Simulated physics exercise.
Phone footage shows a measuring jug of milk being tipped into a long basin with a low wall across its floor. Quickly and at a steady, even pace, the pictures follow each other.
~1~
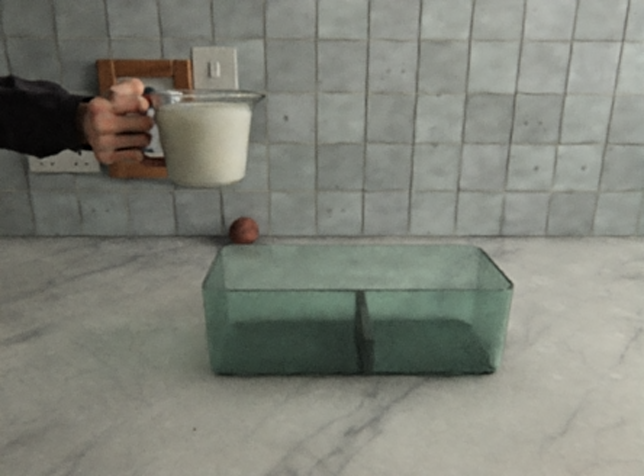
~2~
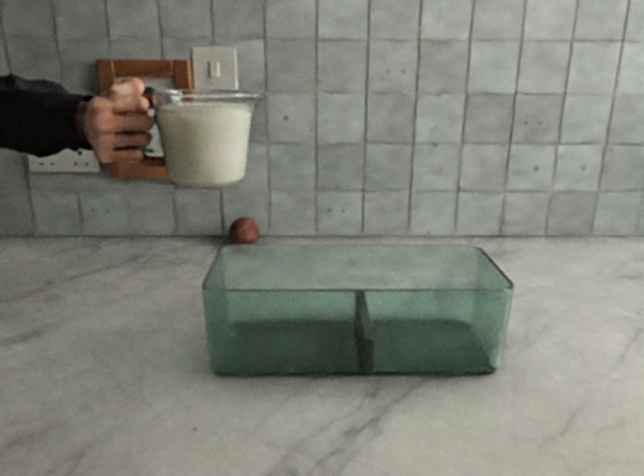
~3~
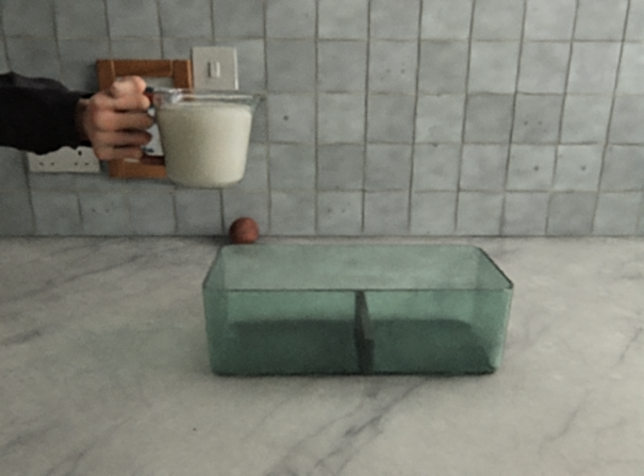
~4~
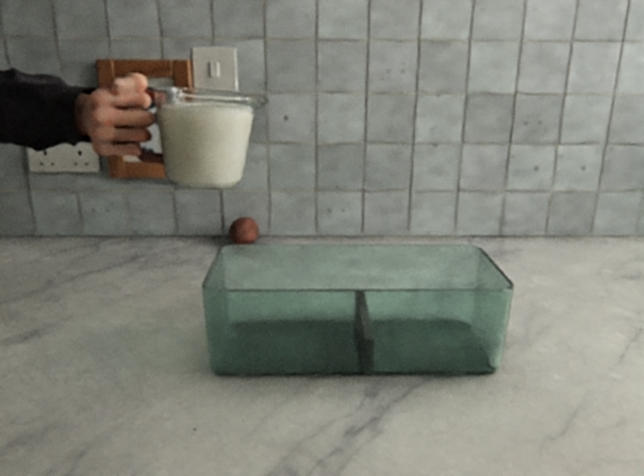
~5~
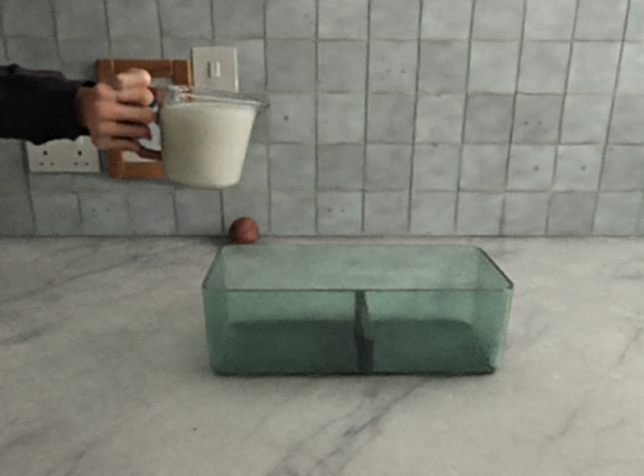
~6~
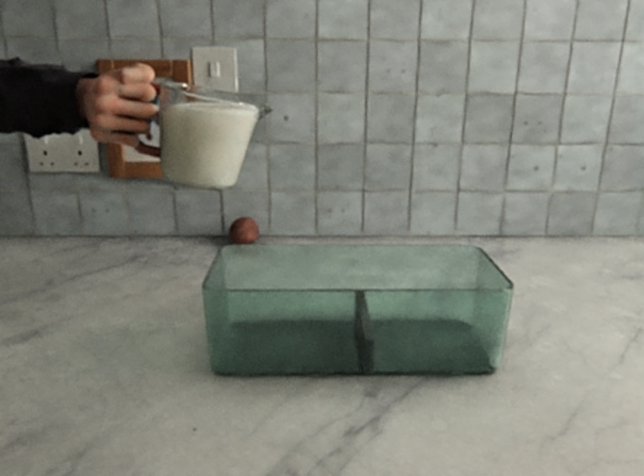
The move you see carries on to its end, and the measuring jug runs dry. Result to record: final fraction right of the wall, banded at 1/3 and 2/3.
Fraction right of wall: Under 1/3.
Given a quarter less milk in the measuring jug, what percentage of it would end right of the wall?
The share comes to some 5 parts in a hundred.
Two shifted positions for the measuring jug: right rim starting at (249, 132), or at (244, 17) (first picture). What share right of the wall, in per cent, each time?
Near 5 per cent for the first start, near 5 per cent for the second.
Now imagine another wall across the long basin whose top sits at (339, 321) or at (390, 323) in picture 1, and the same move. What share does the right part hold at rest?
The first position gives around 20 percent, the second around 15 percent.
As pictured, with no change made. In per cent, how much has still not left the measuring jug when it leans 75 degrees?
It works out to close to 65 percent.
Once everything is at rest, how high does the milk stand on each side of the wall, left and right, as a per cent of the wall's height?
About 40 left, about 0 right.
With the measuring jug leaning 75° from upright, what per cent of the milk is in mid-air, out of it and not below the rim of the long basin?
It's close to 25 per cent.
A moment on, the measuring jug is tipped on its side and 63 per cent is still to pour, 10 is left of the wall and 0 right of it.
Next, the measuring jug is tipped right over and 7 per cent is still to pour, 76 is left of the wall and 2 right of it.
Then the measuring jug is tipped right over and 0 per cent is still to pour, 90 is left of the wall and 6 right of it.
Later the measuring jug is tipped right over and 0 per cent is still to pour, 90 is left of the wall and 6 right of it.
At rest 90 per cent lies left of the wall, 6 right of it and 4 outside.
